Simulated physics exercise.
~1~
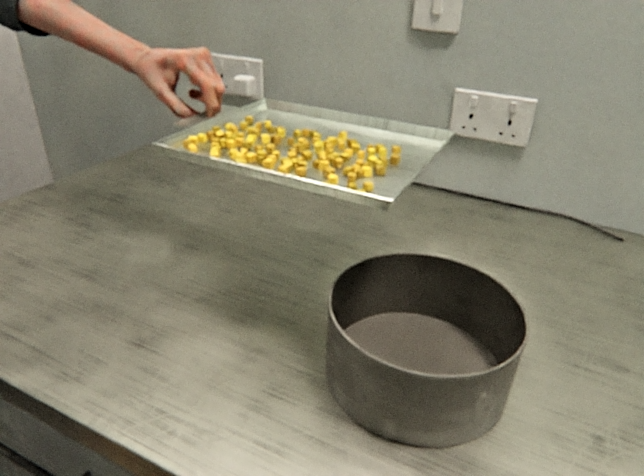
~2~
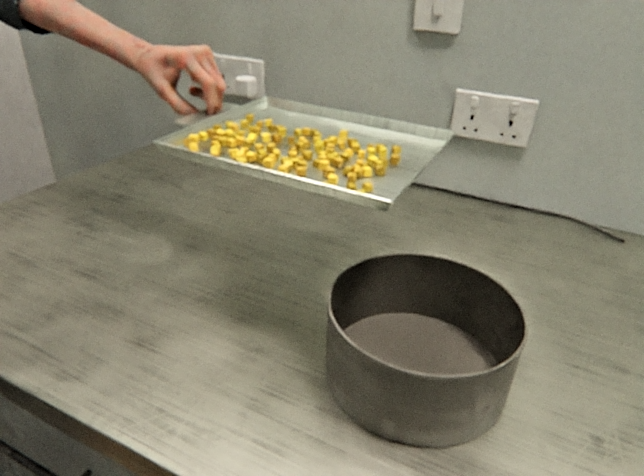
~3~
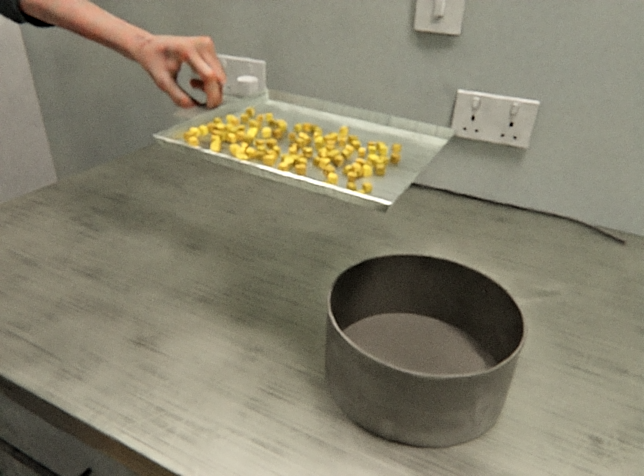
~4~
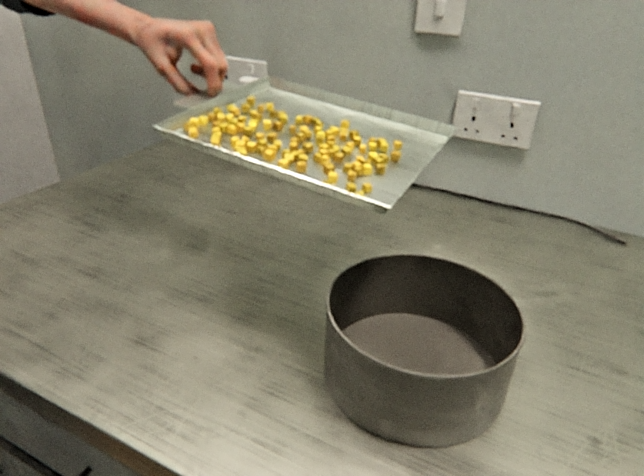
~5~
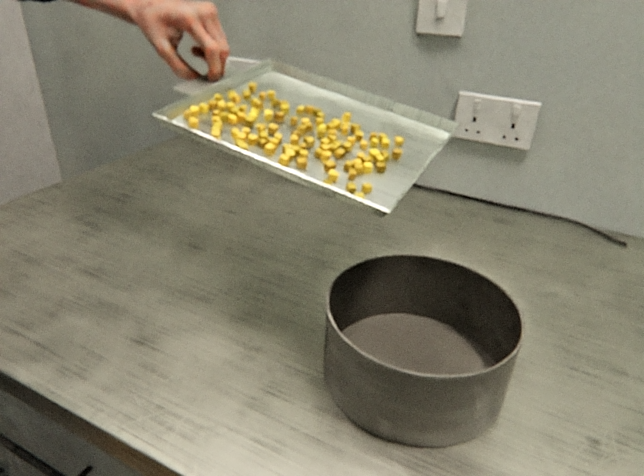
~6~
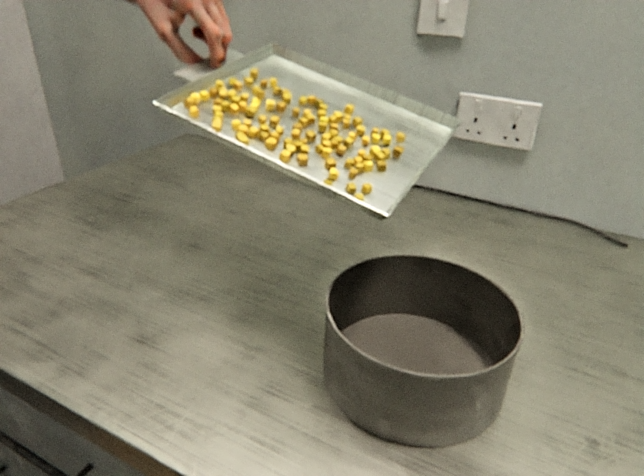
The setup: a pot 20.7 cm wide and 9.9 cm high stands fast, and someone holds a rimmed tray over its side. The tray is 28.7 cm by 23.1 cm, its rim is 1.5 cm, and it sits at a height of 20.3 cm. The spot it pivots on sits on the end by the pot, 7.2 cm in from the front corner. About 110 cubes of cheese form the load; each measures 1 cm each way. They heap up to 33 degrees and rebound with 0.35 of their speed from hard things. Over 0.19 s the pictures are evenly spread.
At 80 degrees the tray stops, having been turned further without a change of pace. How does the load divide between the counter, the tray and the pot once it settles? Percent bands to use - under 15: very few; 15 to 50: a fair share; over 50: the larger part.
Counter - very few, tray - very few, pot - the larger part.
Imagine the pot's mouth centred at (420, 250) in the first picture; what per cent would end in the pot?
It would come to around 10 percent.
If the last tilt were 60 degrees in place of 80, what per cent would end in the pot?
Then about 85 per cent.
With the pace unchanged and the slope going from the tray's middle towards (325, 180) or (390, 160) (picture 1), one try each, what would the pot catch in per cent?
Approximately 75 percent, then 45 percent.
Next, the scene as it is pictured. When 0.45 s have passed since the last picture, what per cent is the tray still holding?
It's roughly 90 percent.
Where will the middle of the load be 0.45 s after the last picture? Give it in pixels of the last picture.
The load's centre is near (366, 192) at that time.
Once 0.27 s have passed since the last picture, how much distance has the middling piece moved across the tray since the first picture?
It has moved some 2 cm from its start.
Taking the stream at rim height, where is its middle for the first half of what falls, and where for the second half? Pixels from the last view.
First near (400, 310), then at (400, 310).
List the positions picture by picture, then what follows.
In the first frame, tray tilt 0 degrees, front corners at (161, 142) and (388, 196); middle of the pieces at (293, 152); pot at (426, 304).
In the second frame, tray tilt 1 degrees, front corners at (162, 141) and (387, 197); middle of the pieces at (294, 151).
In the third frame, tray tilt 3 degrees, front corners at (162, 135) and (387, 199); middle of the pieces at (294, 148).
In the fourth frame, tray tilt 6 degrees, front corners at (162, 125) and (386, 202), lowest corner right front; middle of the pieces at (294, 142).
In the fifth frame, tray tilt 11 degrees, front corners at (162, 113) and (386, 205), lowest corner right front; middle of the pieces at (296, 135).
In the sixth frame, tray tilt 15 degrees, front corners at (162, 102) and (385, 209), lowest corner right front; middle of the pieces at (297, 128); pot at (423, 305).
Then, 0.27 s after the last picture, tilt 48 degrees; the tray holds 100 %, the pot 0 %.
Then, 0.45 s after the last picture, tilt 69 degrees; the tray holds 90 %, the pot 0 %.
Then, 0.75 s after the last picture, tilt 80 degrees; the tray holds 0 %, the pot 95 %.
In the end, counter 0 %, tray 0 %, pot 100 %.
